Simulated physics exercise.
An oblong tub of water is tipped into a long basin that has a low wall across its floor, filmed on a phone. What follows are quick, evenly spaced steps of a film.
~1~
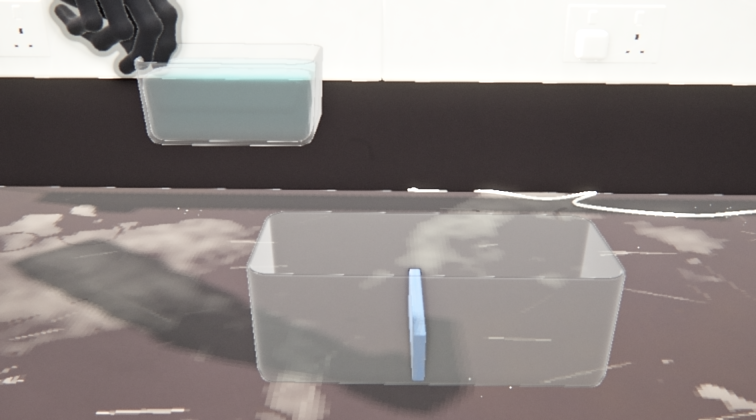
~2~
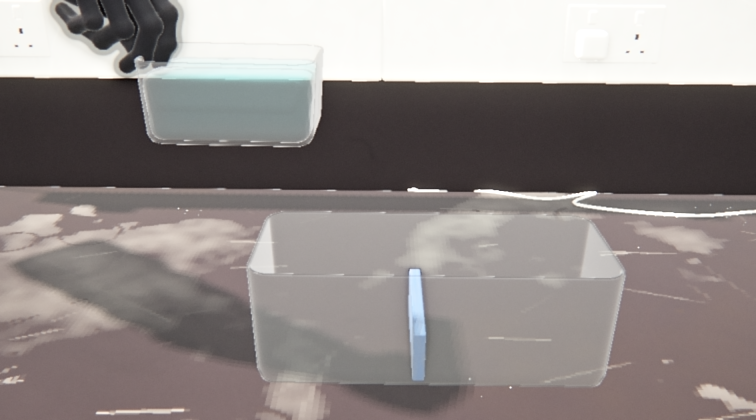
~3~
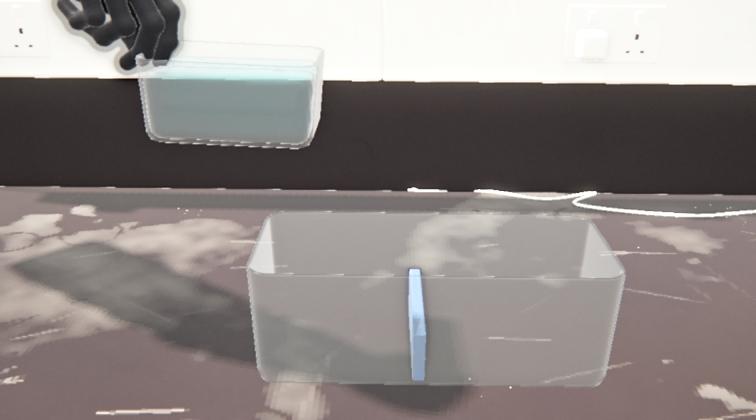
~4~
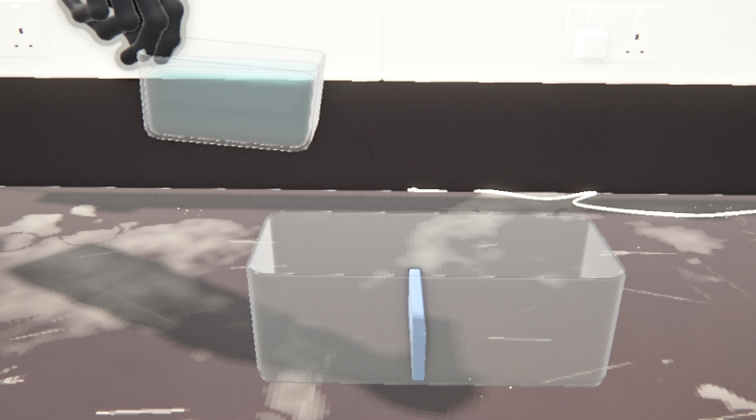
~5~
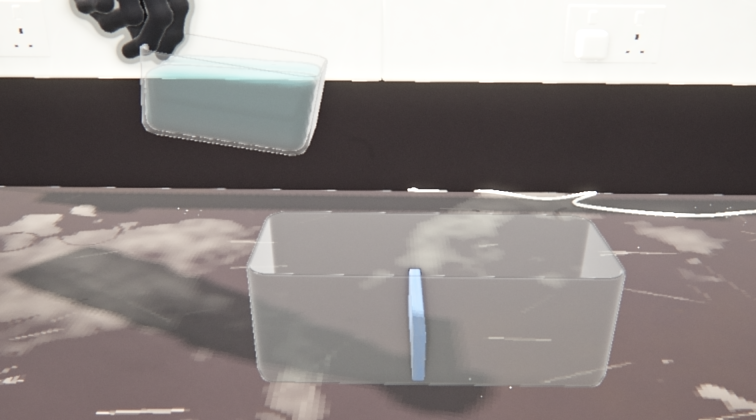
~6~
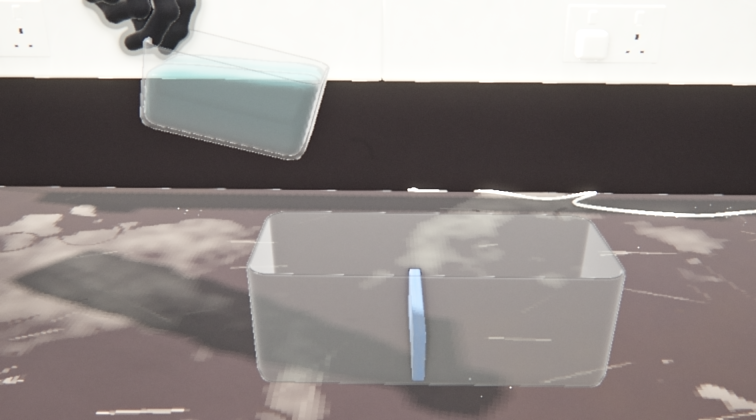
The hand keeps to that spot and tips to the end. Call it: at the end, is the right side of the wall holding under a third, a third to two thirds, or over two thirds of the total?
The right side holds under a third of the total.
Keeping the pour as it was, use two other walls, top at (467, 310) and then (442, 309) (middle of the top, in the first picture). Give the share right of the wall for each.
The first placement gives around 10 percent, the second 10 percent.
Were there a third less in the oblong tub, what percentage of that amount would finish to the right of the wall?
I'd reckon close to 5 %.
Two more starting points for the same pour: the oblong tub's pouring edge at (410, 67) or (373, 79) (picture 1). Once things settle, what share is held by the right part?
It comes to about 75 %, followed by about 60 %.
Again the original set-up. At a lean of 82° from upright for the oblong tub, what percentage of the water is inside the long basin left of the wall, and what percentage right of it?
Split: Left 20 per cent, right 0 per cent.
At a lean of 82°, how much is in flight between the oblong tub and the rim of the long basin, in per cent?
Estimated: 50 per cent or thereabouts.
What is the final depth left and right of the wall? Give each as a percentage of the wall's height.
I'd say about 60 for the left and about 10 for the right.
A moment on, the tilt is 82° and 32 per cent is still to pour, 18 is left of the wall and 2 right of it.
Next, the tilt is 117° and 2 per cent is still to pour, 74 is left of the wall and 13 right of it.
Then the tilt is 119° and 0 per cent is still to pour, 77 is left of the wall and 15 right of it.
Later the tilt is 119° and 0 per cent is still to pour, 77 is left of the wall and 15 right of it.
Finally, 77 per cent lies left of the wall, 15 right of it and 8 outside.
